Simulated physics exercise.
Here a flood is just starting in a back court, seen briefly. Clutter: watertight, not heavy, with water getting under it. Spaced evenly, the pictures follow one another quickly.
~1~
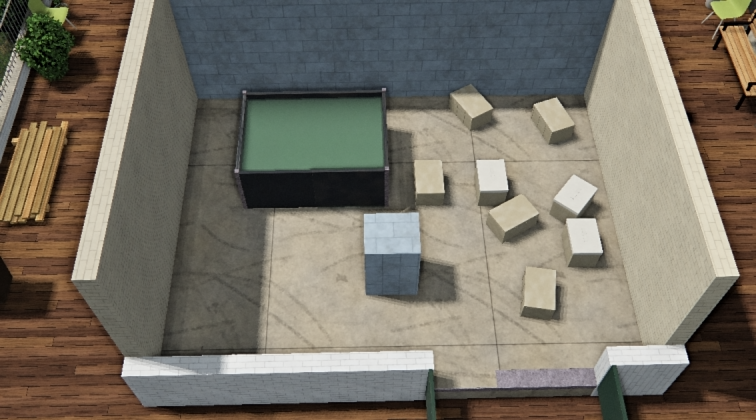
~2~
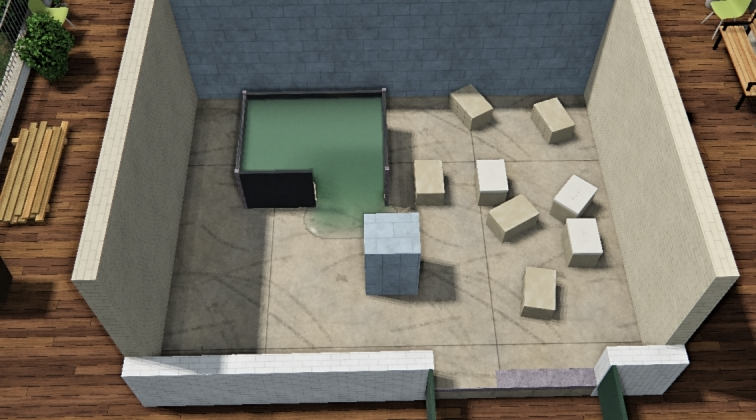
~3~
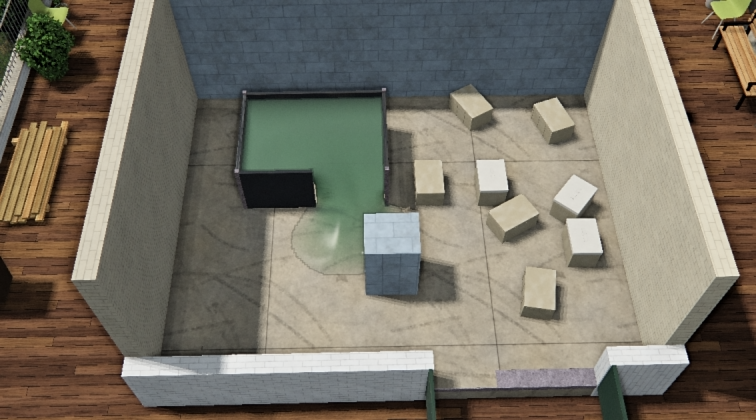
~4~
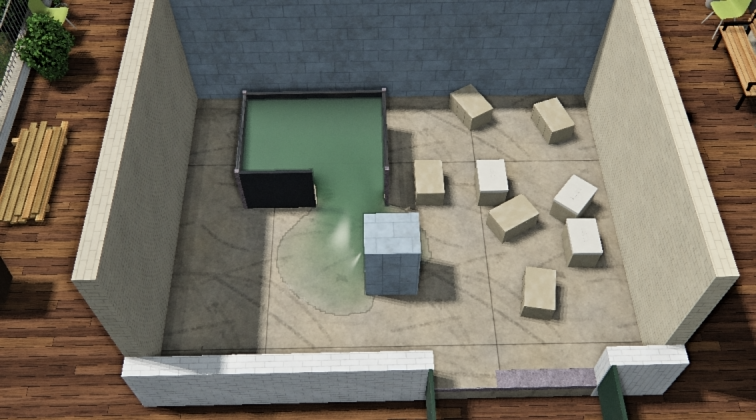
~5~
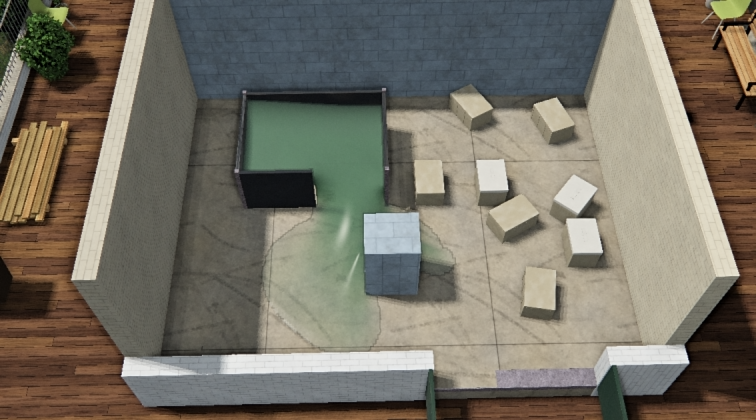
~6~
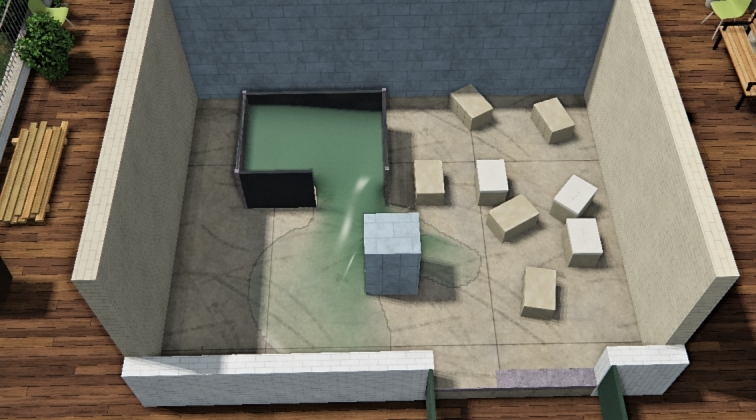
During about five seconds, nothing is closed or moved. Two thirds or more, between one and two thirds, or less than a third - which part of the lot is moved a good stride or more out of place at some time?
The part moved that far is between one and two thirds.
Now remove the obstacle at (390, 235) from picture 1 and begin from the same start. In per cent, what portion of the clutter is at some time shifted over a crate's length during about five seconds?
Roughly 10 per cent.
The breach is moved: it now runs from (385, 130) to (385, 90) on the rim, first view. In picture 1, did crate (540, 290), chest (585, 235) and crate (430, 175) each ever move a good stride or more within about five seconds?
Travels that far, travels that far, falls short.
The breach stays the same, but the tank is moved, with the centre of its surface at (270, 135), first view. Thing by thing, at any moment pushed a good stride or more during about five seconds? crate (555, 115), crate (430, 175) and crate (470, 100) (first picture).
Object by object, in turn: Lingered near its place, lingered near its place, lingered near its place.
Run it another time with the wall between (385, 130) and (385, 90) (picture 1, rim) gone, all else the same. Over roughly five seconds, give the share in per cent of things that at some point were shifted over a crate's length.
Roughly 90 in a hundred.
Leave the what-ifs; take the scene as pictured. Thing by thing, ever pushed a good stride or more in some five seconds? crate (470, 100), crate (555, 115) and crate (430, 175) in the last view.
Never got far, never got far, never got far.
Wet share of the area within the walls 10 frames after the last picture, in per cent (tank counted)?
About 65 per cent.
A moment on, 0 of 8 are well off their spots; 0 afloat.
Next, 1 of 8 are well off their spots; 1 afloat.
Later, 3 of 8 are well off their spots; 3 afloat.
In the end, 4 of 8 are well off their spots, and 4 have been at some point; 2 afloat.
